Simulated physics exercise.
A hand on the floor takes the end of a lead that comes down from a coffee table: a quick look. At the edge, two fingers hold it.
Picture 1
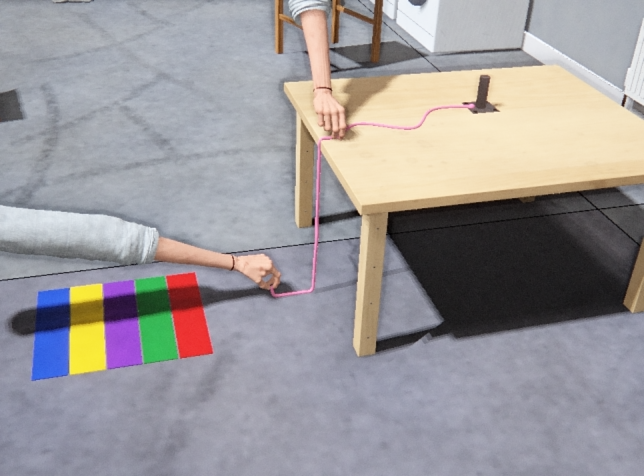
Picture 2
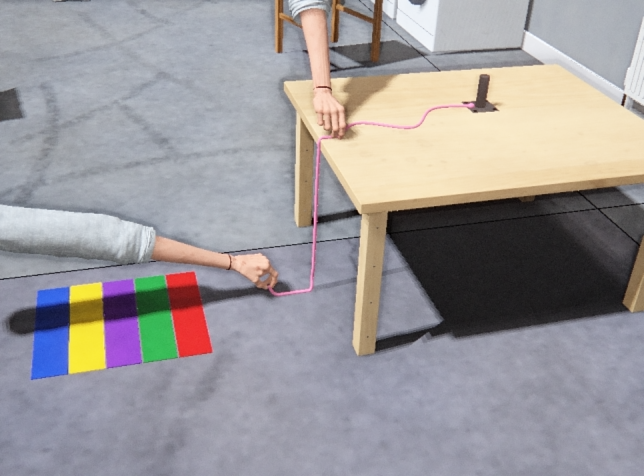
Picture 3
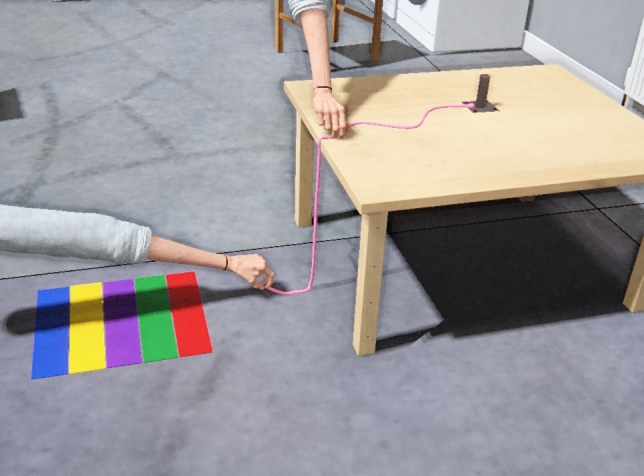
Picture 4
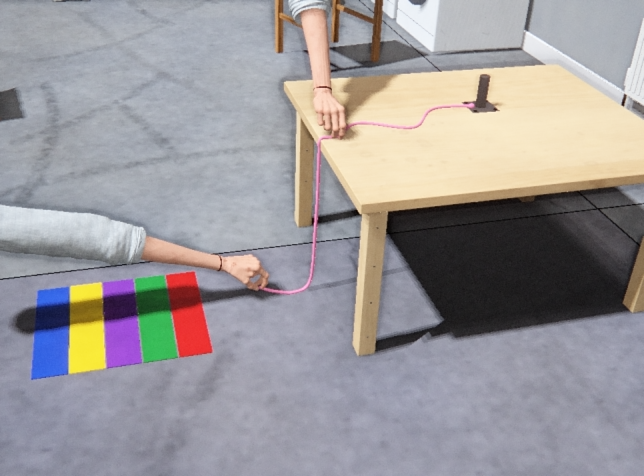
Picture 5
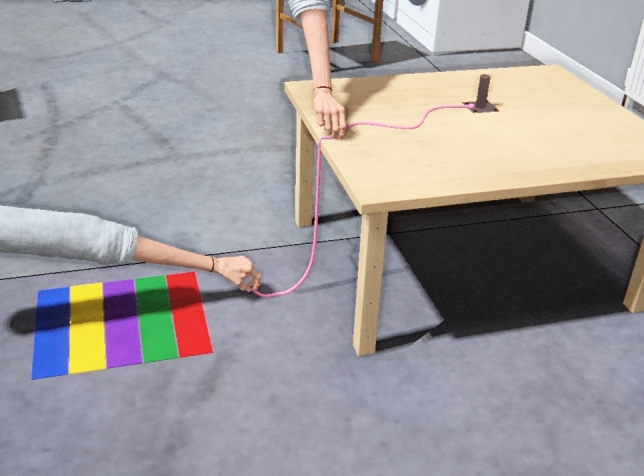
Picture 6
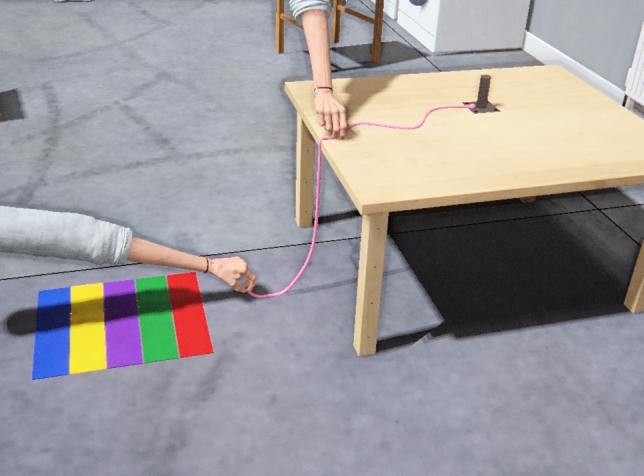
On a gray floor beside a light wooden table, one hand grips the end of a pink cord while another holds the cord at the table's edge. The lower hand draws the end slightly left toward a multicoloured striped mat, and the hanging part shifts from a sharp bend to a smooth curve.
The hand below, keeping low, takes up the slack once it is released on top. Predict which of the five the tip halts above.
I expect it over the purple strip.
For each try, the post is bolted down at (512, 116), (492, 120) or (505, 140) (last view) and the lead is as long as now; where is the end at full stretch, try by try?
(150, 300), (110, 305) and (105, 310), roughly.
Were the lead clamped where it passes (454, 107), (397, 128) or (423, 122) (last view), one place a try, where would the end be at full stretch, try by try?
Roughly (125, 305), (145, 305) and (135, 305).
A little later, end near (180, 298); over red.
Next, end near (143, 303); over green.
When it is tight, end near (121, 306); over purple. The end stops over the purple strip.
